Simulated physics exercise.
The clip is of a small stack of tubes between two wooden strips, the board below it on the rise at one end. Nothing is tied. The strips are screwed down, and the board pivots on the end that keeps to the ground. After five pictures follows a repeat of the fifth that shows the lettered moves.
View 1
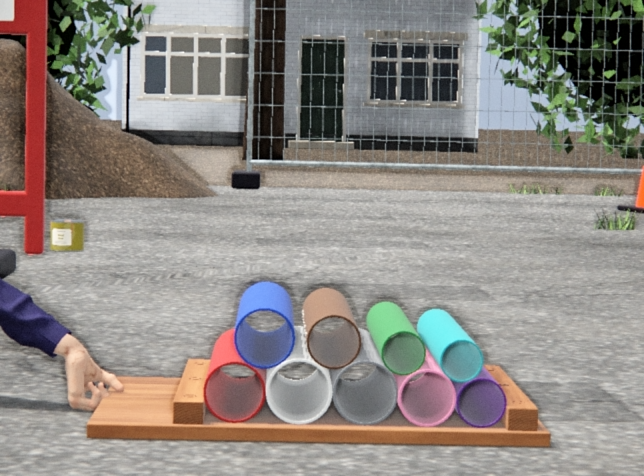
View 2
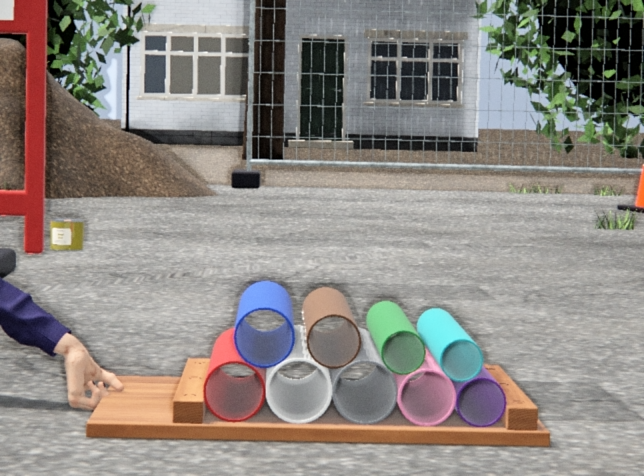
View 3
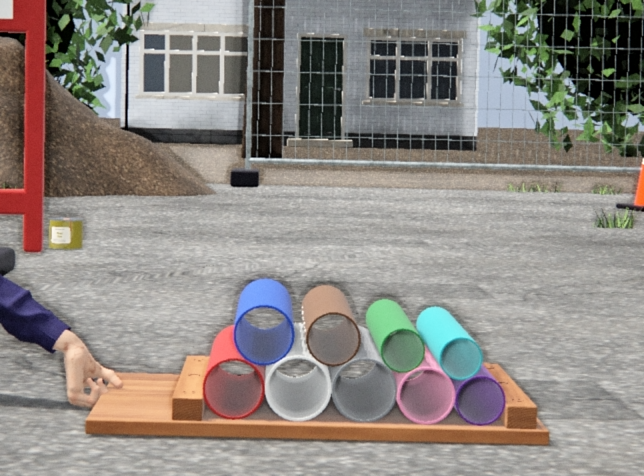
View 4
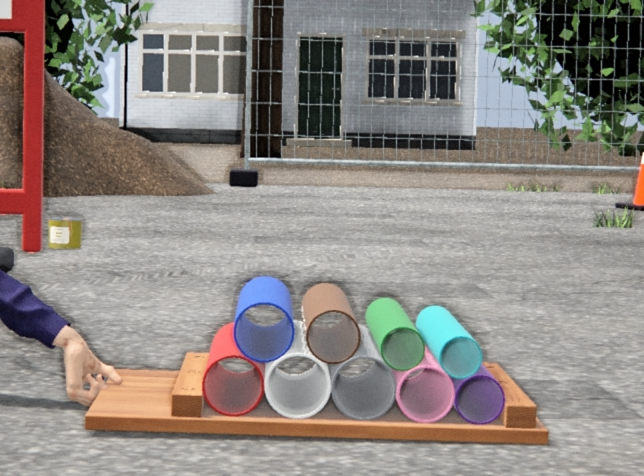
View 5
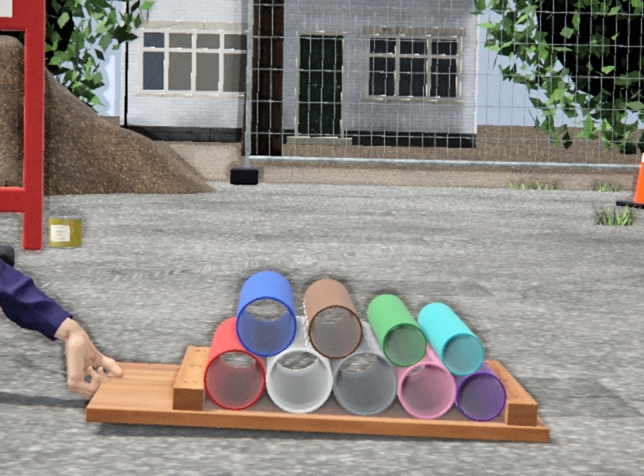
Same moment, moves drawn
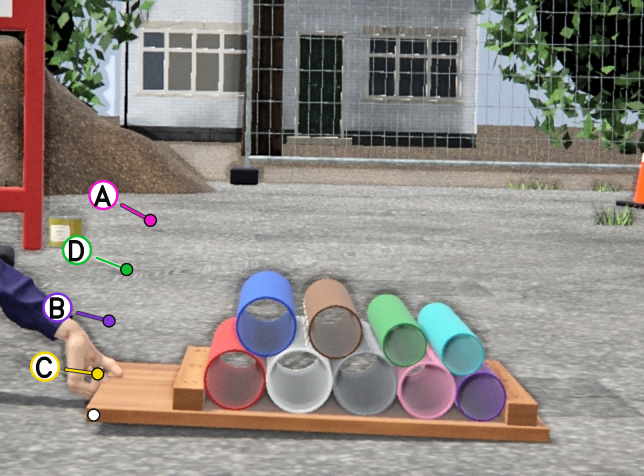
On a paved yard seen from low at the front, a mesh fence and a pale house stand behind a mound of earth. A wooden board holds coloured tubes in two rows between strips, blue, brown, green and turquoise above red, white, grey, pink and purple. A hand at the left raises that end very slightly, the board pivoting at its right end and the tubes riding along, while the view stays practically still.
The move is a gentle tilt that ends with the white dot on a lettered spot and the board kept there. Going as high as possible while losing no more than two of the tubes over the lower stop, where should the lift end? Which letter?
Stop at A.
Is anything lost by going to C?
At C: No.
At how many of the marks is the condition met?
Four of them.
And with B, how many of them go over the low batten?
With B, none.
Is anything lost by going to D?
At D: No.
On the copy, A at (151, 220); B at (109, 321); C at (98, 374); D at (127, 270); the white dot at (94, 415).
On A. First, board at 16°.
Then, board at 27°.
Finally, board at 27°, one over the low batten (turquoise).
By contrast, B none over the low batten; C none over the low batten; D none over the low batten.
